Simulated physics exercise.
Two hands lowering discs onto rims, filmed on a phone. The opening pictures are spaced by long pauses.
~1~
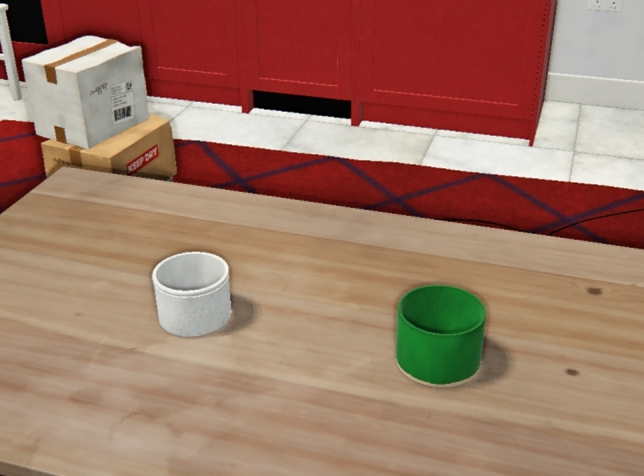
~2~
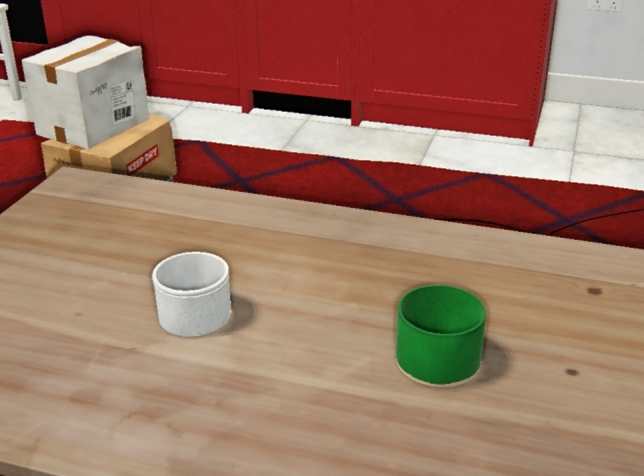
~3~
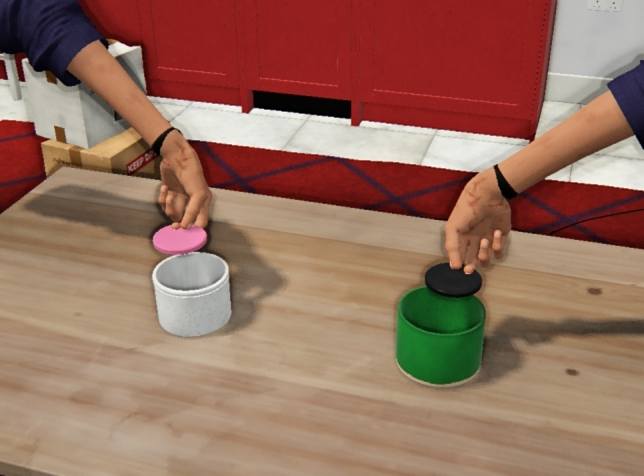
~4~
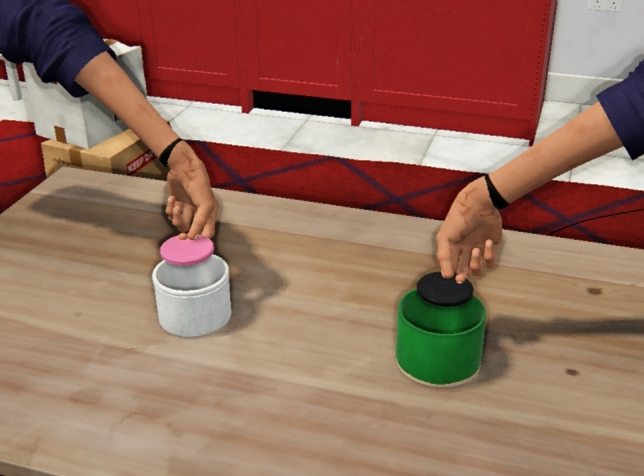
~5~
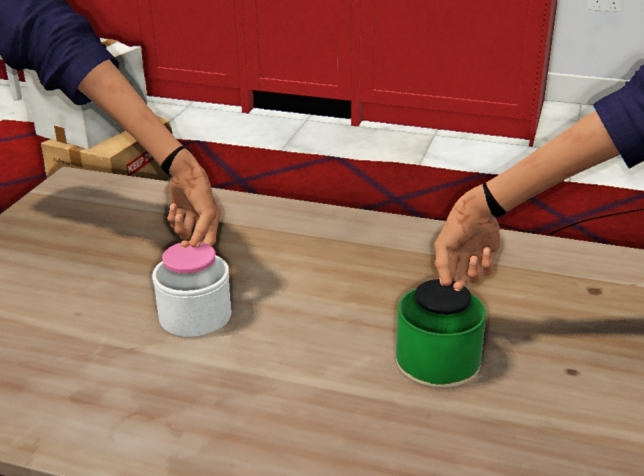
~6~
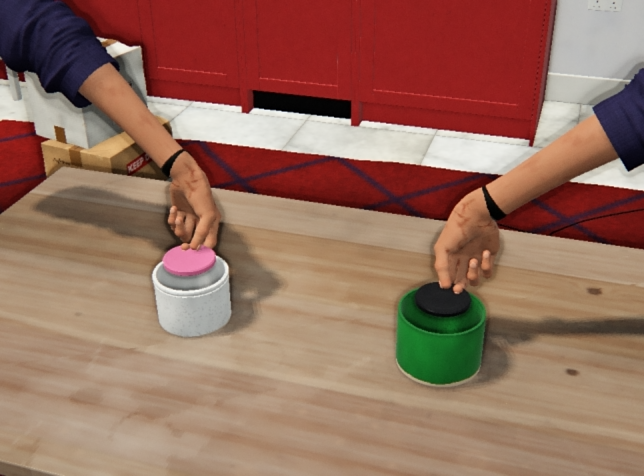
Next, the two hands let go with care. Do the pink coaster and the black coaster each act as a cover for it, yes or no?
Pink coaster: No; black coaster: No.
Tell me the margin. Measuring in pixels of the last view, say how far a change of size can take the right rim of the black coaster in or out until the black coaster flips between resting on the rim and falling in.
Roughly 12 pixels, rightward.
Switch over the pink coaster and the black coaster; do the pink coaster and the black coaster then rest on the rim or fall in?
Once moved, the pink coaster tumbles in; as for the black coaster, it tumbles in.
Then, 0.14 s after the last picture, pink coaster moved about its own width near (192, 287); black coaster moved about its own width near (440, 328).
At rest, the pink coaster slips past the rim, near (195, 311); the black coaster slips past the rim, near (438, 356).
